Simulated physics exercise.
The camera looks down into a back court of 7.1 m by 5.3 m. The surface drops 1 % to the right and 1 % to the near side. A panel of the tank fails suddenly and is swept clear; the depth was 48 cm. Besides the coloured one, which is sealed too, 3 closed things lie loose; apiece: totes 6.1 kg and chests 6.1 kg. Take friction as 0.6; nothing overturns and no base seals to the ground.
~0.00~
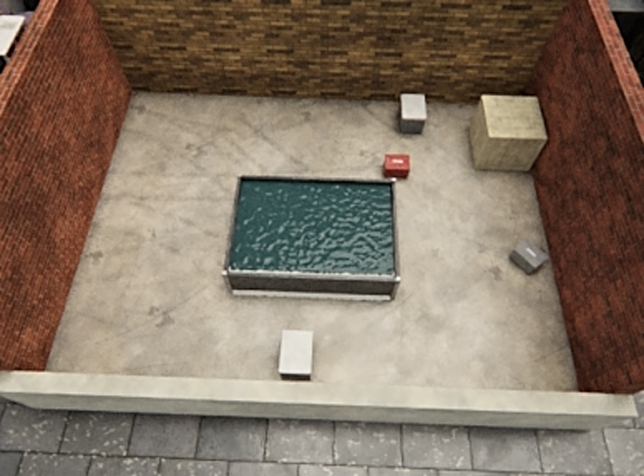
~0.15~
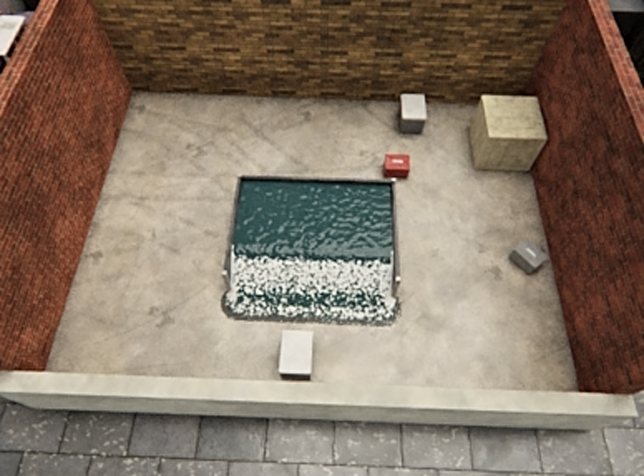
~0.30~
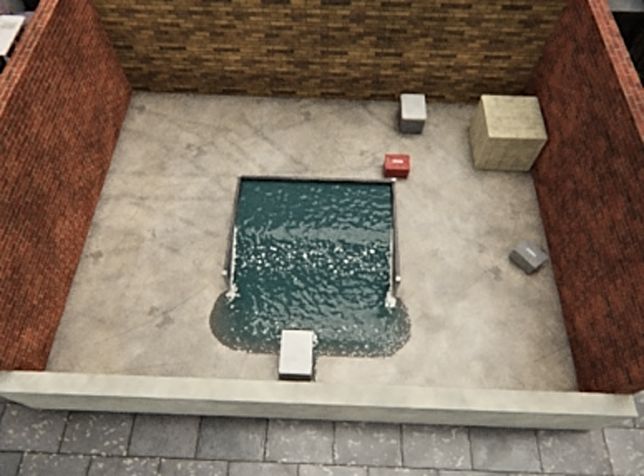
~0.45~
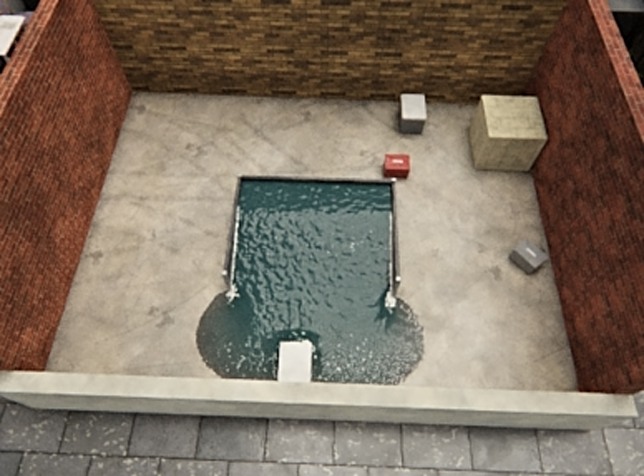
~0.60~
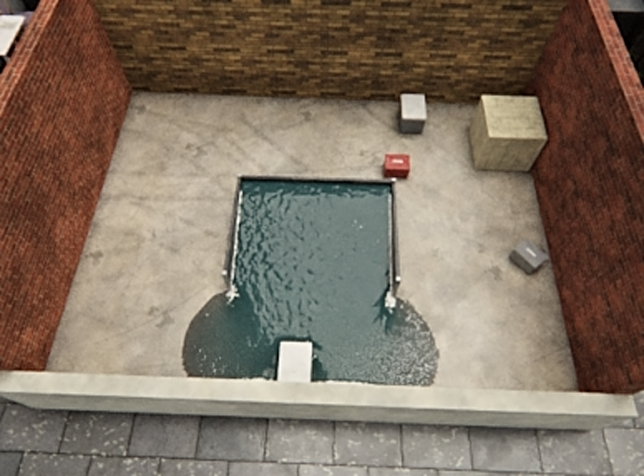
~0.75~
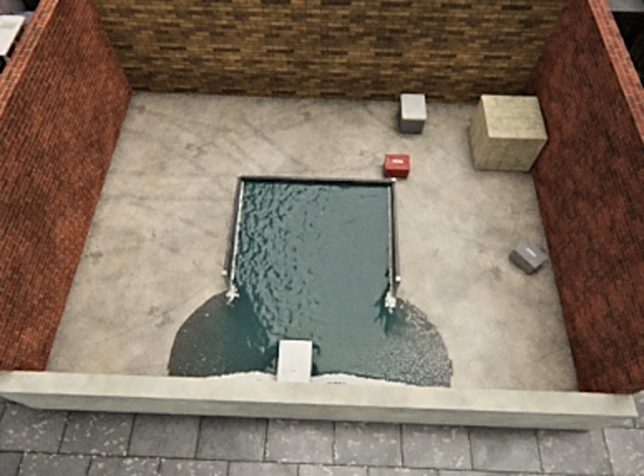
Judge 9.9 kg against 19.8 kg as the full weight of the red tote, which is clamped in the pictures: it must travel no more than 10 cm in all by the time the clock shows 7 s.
I expect that the lower weight is enough.
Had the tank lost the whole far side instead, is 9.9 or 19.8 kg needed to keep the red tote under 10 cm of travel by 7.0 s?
In that case neither weight holds it.
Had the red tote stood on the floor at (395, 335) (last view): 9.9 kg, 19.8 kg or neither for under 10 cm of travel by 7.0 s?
Neither is enough.
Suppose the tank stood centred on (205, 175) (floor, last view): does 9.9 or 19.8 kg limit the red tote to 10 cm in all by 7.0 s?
In that case the lower weight is enough.
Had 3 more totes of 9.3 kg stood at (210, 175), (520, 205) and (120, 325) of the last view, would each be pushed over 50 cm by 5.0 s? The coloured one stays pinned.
In that order: Short of it, past it, past it.
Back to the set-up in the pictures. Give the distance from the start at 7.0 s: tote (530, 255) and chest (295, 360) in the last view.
In turn: 300 cm, 250 cm.
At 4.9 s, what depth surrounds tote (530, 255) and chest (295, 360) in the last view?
Roughly 5 and 8 cm.
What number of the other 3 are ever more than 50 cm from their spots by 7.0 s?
2 of them.
After 1.4 s the red tote would be 0 cm from its start with 9.9 kg and 0 cm from its start with 19.8 kg; 0 cm of water round it then.
After 3.1 s the red tote would be 0 cm from its start with 9.9 kg and 0 cm from its start with 19.8 kg; 0 cm of water round it then.
After 4.9 s the red tote would be 0 cm from its start with 9.9 kg and 0 cm from its start with 19.8 kg; 3 cm of water round it then.
After 7.0 s the red tote would be 5 cm from its start with 9.9 kg and 0 cm from its start with 19.8 kg; 4 cm of water round it then.
